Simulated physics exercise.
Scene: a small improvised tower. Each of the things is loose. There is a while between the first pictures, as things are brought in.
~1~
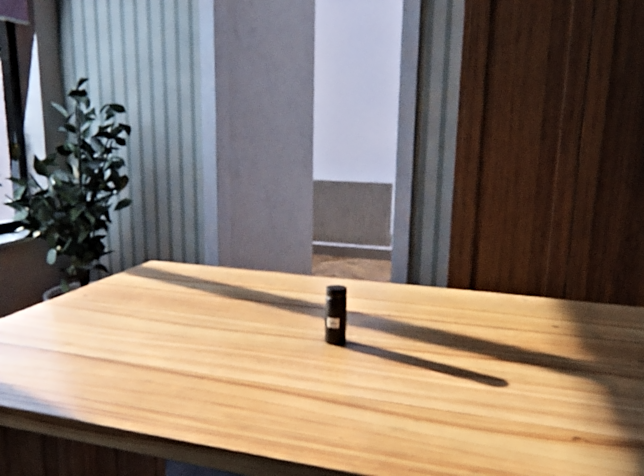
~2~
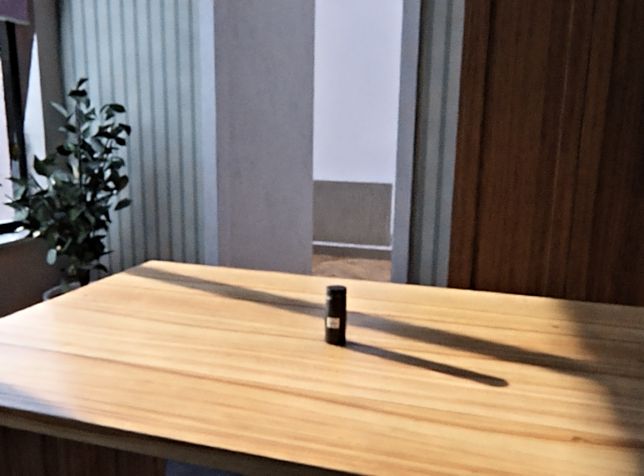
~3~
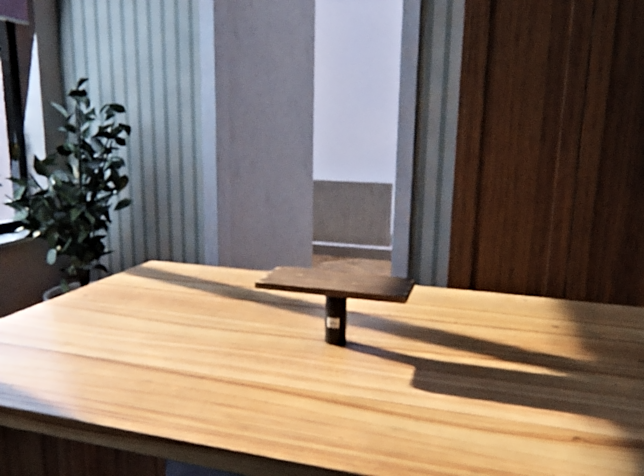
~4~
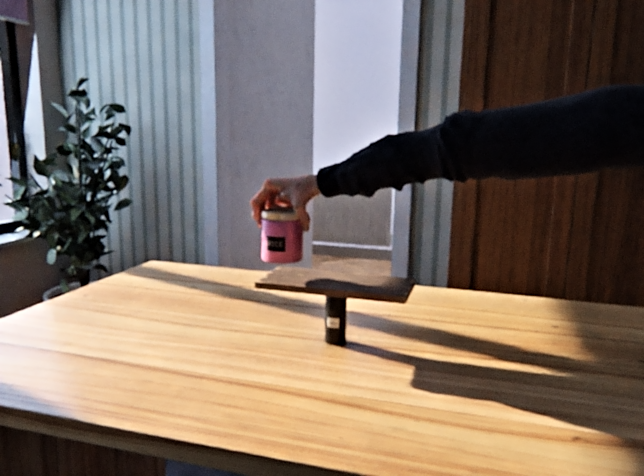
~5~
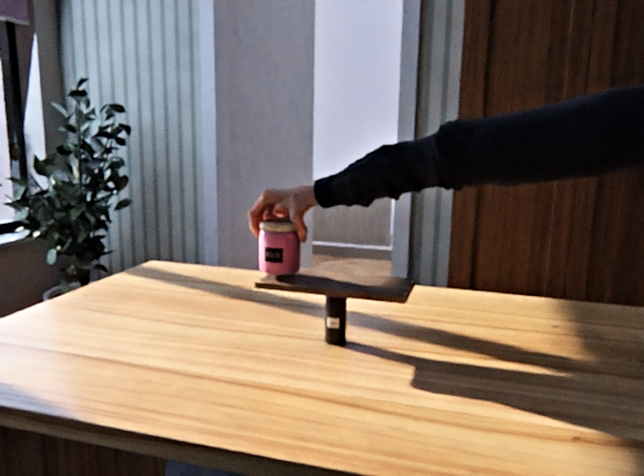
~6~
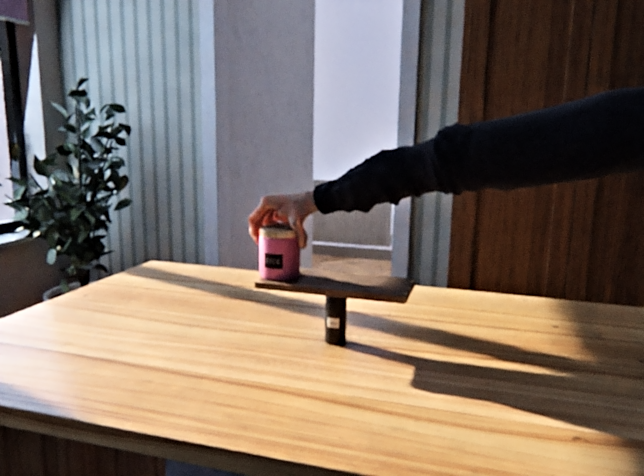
A hand lowered a pink jar onto the left end of a dark board, keeping hold of it, after the board had appeared on top of a small black shaker on a sunlit wooden table.
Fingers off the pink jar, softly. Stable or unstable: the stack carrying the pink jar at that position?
Unstable.
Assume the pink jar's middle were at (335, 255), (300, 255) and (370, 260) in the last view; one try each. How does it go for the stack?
Try one: Stable; try two: Collapse; try three: Collapse.
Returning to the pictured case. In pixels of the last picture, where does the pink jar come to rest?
At about (227, 313).
Then, 0.40 s past the last view, pink jar now fallen; brown board rocked 52° from its first pose.
Then, 0.60 s past the last view, black shaker and brown board now fallen.
Finally, fallen, black shaker, brown board and pink jar. Final places as the last picture's camera would see them, pink jar near (227, 313). The stack gives way.
